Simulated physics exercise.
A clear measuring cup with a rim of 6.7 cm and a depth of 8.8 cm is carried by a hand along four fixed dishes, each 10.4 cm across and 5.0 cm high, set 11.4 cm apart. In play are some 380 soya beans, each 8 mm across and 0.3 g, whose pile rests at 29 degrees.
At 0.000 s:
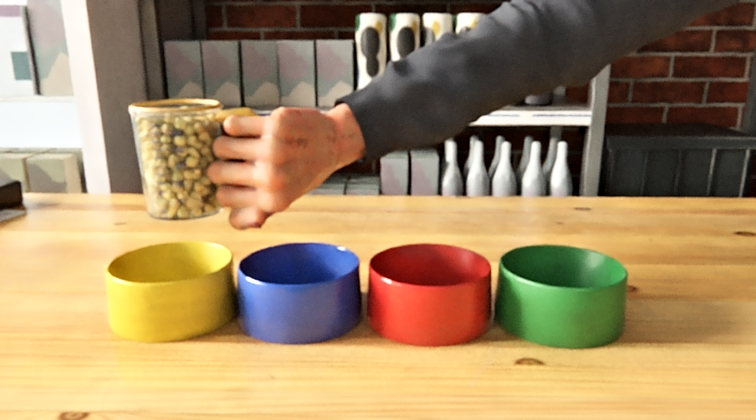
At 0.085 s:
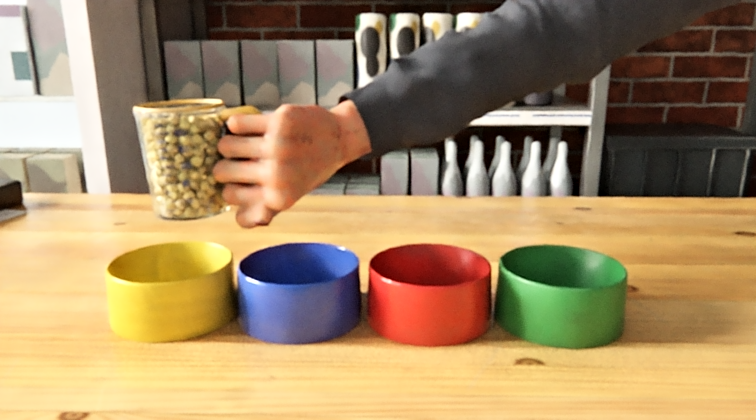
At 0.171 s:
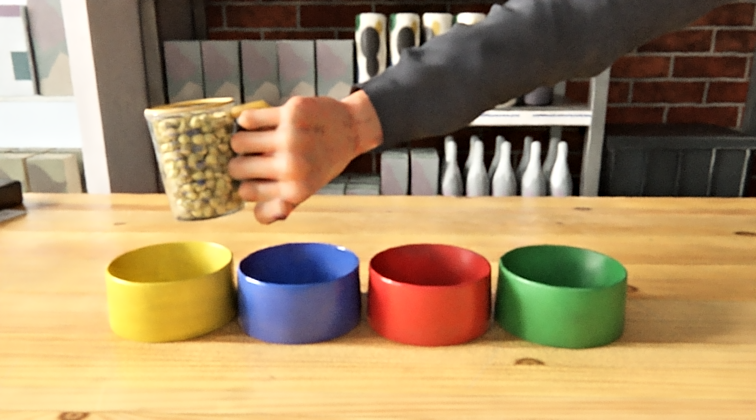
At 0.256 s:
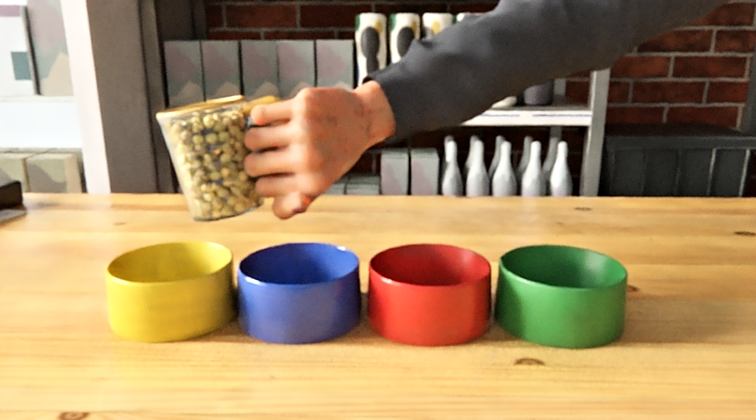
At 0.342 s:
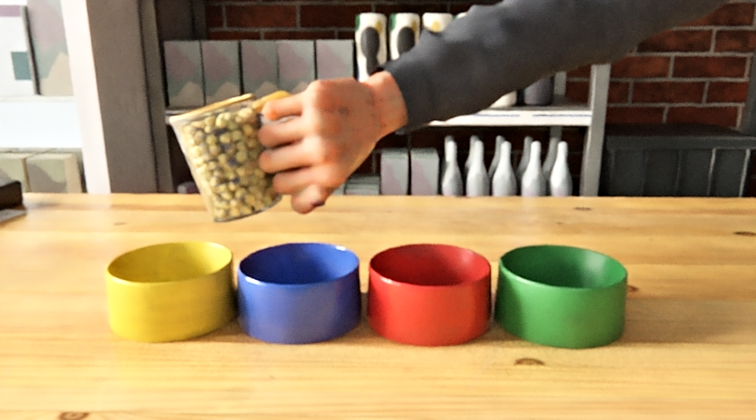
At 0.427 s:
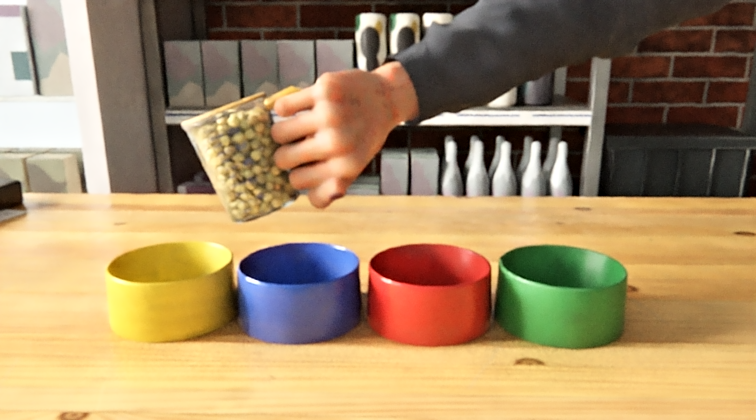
In this clip, a hand holds a clear cup of soya beans above a wooden table with yellow, blue, red and green dishes in a row, then moves it slightly right while gradually tilting it to the left.
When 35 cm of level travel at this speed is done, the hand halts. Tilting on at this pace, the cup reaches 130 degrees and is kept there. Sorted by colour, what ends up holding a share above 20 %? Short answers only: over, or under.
One by one: Red: The count there will be bigger than a fifth, blue: The count there will be a fifth or smaller, green: The count there will be bigger than a fifth, yellow: The count there will be a fifth or smaller, counter: The count there will be a fifth or smaller.
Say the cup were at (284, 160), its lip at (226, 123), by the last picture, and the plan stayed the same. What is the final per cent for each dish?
Final shares - red 0 %, blue 0 %, green 90 %, yellow 0 %.
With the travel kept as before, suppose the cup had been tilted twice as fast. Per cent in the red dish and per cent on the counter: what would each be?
It would be red 10 and counter 10.
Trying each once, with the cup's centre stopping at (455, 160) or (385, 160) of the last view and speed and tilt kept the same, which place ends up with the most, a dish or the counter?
The winner: Red; blue.
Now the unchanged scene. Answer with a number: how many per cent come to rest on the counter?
About 10 percent.
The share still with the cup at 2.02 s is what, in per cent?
I'd estimate some 65 per cent of the load.
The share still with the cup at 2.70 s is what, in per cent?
Estimate: Some 0 %.
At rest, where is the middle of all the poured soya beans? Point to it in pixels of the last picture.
Somewhere around (460, 304) in the final frame.
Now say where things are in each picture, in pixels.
Cup at (181, 159), tilt 0 degrees, lip at (136, 106), moved 0.0 cm; middle of the pieces at (185, 157); yellow dish at (171, 261); blue dish at (299, 263); red dish at (430, 264); green dish at (562, 266), in the first picture.
Cup at (187, 159), tilt 2 degrees, lip at (140, 107), moved 0.4 cm; middle of the pieces at (190, 157), in the second picture.
Cup at (201, 159), tilt 6 degrees, lip at (151, 110), moved 1.6 cm; middle of the pieces at (204, 157), in the third picture.
Cup at (216, 159), tilt 11 degrees, lip at (162, 114), moved 2.9 cm; middle of the pieces at (219, 157), in the fourth picture.
Cup at (231, 159), tilt 15 degrees, lip at (175, 119), moved 4.2 cm; middle of the pieces at (234, 157), in the fifth picture.
Cup at (246, 159), tilt 20 degrees, lip at (187, 123), moved 5.4 cm; middle of the pieces at (248, 156); yellow dish at (171, 261); blue dish at (299, 263); red dish at (430, 264); green dish at (562, 266). Its pace works out near 55 degrees a second; the hand travels 15 cm a second, in the sixth picture.
Then, at 1.38 s, tilt 71 degrees; cup holds 100 %.
Then, at 2.02 s, tilt 105 degrees; cup holds 65 %, red 30 %.
Then, at 2.70 s, tilt 130 degrees; cup holds 0 %, red 60 %, green 35 %.
In the end, at 3.1 s, red 60 %, blue 0 %, green 35 %, yellow 0 %, counter 10 %.
